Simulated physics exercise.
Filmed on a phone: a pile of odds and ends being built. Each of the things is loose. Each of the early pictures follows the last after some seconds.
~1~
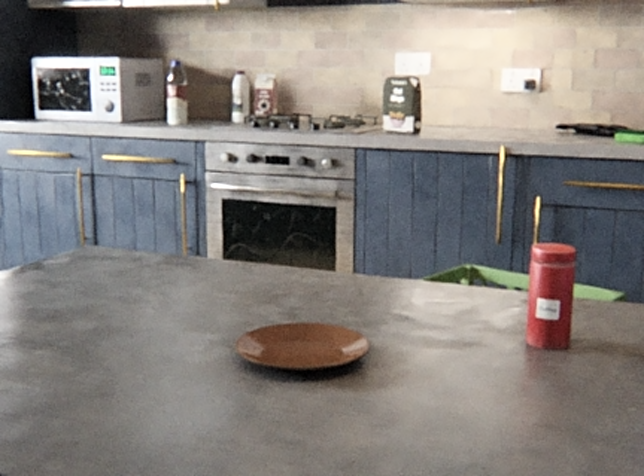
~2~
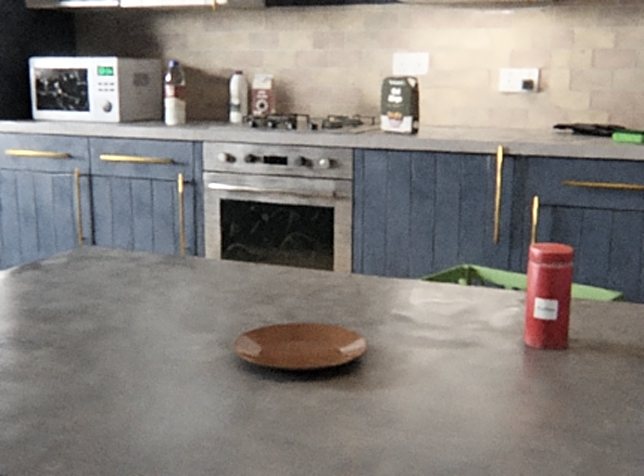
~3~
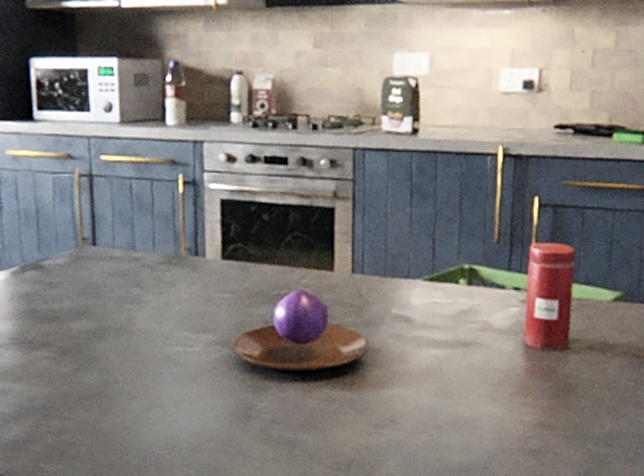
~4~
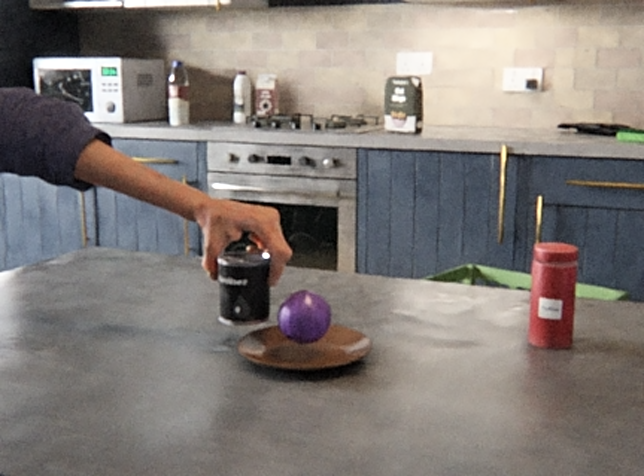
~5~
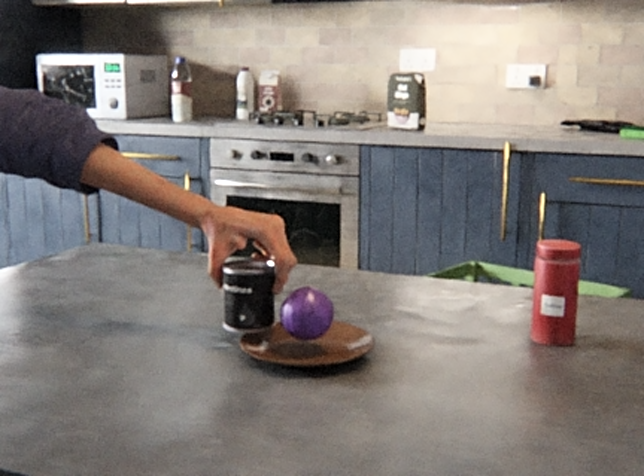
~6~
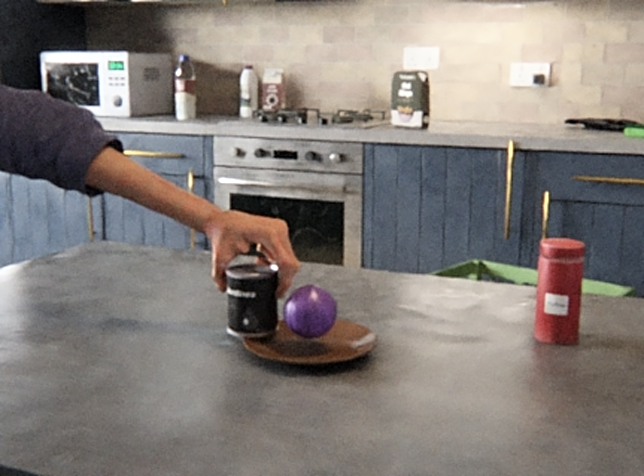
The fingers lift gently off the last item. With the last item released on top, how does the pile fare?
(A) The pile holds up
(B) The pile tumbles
A, the pile holds up.
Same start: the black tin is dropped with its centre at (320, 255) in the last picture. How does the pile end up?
After that, the pile falls over.
Then, 0.20 s past the last view, nothing moves.
Then, 0.40 s past the last view, black tin resting near (253, 300).
Finally, all 5 still in place. Final places as the last picture's camera would see them, black tin near (253, 300). The pile holds.
